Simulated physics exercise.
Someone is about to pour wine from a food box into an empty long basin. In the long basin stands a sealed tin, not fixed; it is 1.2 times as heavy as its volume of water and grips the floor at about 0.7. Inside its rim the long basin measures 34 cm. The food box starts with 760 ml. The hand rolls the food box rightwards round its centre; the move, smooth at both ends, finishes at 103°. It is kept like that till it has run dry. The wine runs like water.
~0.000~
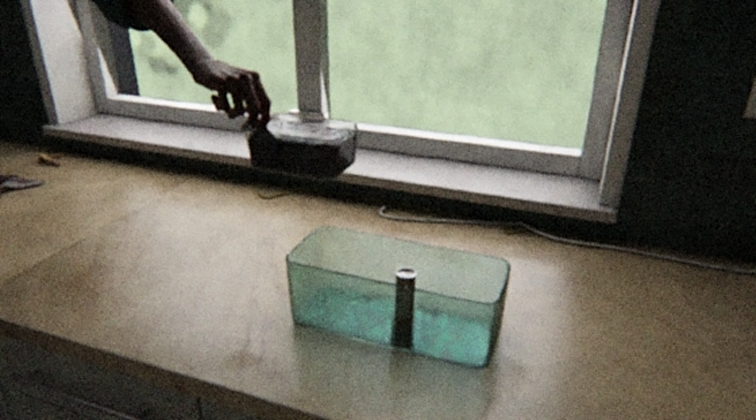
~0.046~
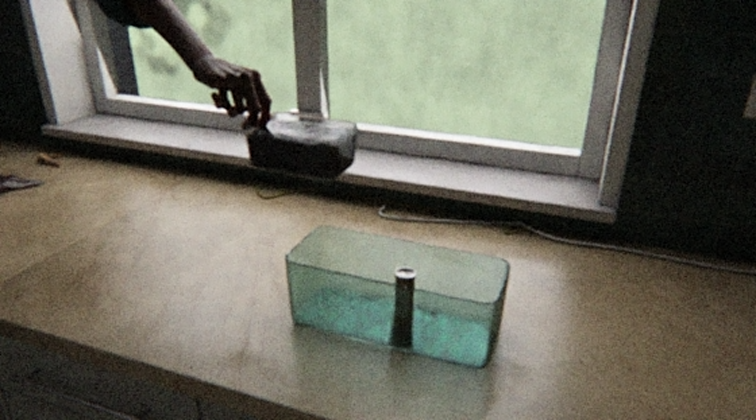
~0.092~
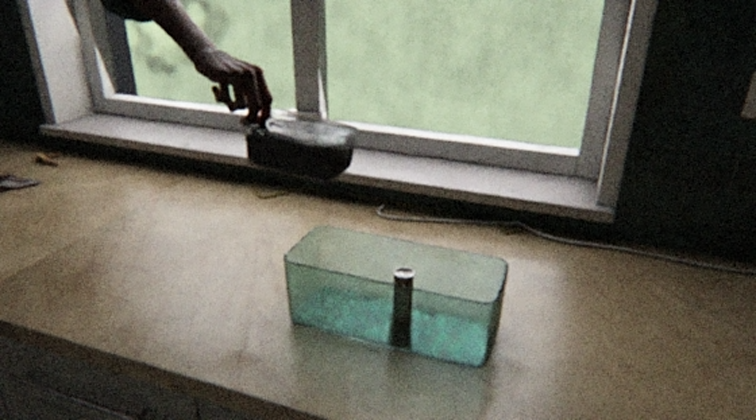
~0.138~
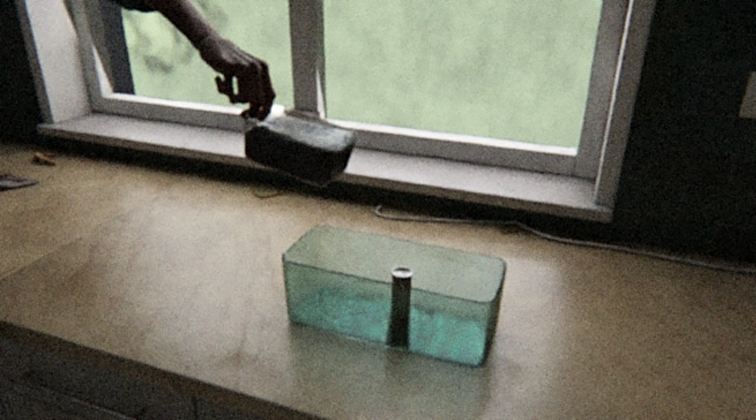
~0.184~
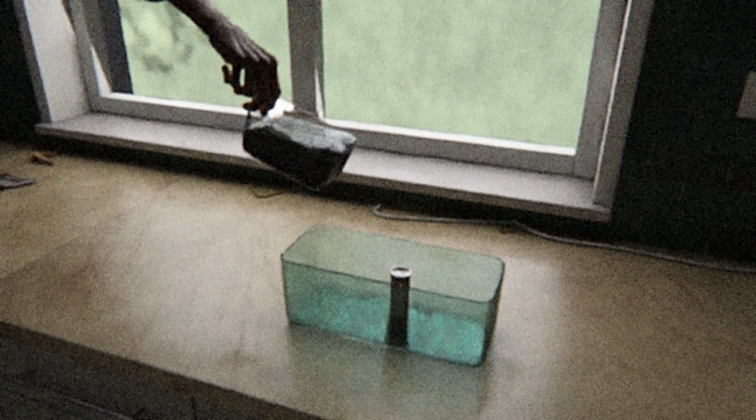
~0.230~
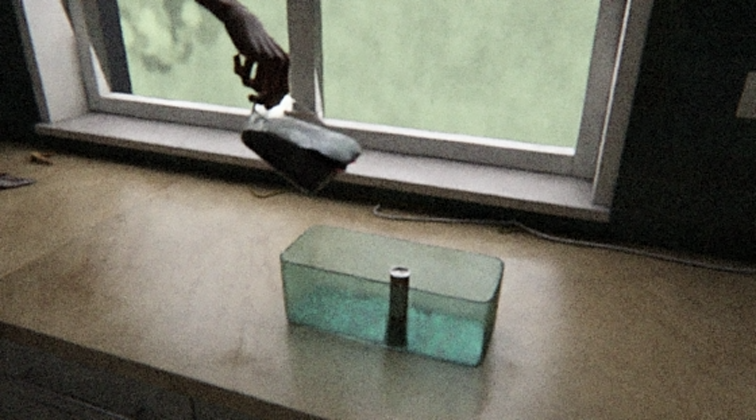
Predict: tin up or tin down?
It falls.
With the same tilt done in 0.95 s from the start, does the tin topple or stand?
The tin stays up.
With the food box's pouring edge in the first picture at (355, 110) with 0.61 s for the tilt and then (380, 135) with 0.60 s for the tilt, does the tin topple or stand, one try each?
First it keeps standing; then it stays up.
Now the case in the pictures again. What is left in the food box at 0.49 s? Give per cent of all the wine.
About 12 per cent.
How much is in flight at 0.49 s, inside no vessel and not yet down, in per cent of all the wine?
Near 56 in a hundred.
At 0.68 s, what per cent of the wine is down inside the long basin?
Some 86 per cent.
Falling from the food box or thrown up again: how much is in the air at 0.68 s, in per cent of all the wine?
About 3 per cent.
Then, 0.49 s in, the tilt is 95° and 13 per cent is still to pour; the tin stands where it began.
Then, 0.68 s in, the tilt is 103° and 1 per cent is still to pour; the tin leans 14°.
Then, 0.88 s in, the tilt is 103° and 0 per cent is still to pour; the tin leans 46°.
Then, 1.10 s in, the tilt is 103° and 0 per cent is still to pour; the tin lies on its side.
Finally, the tin lies on its side.
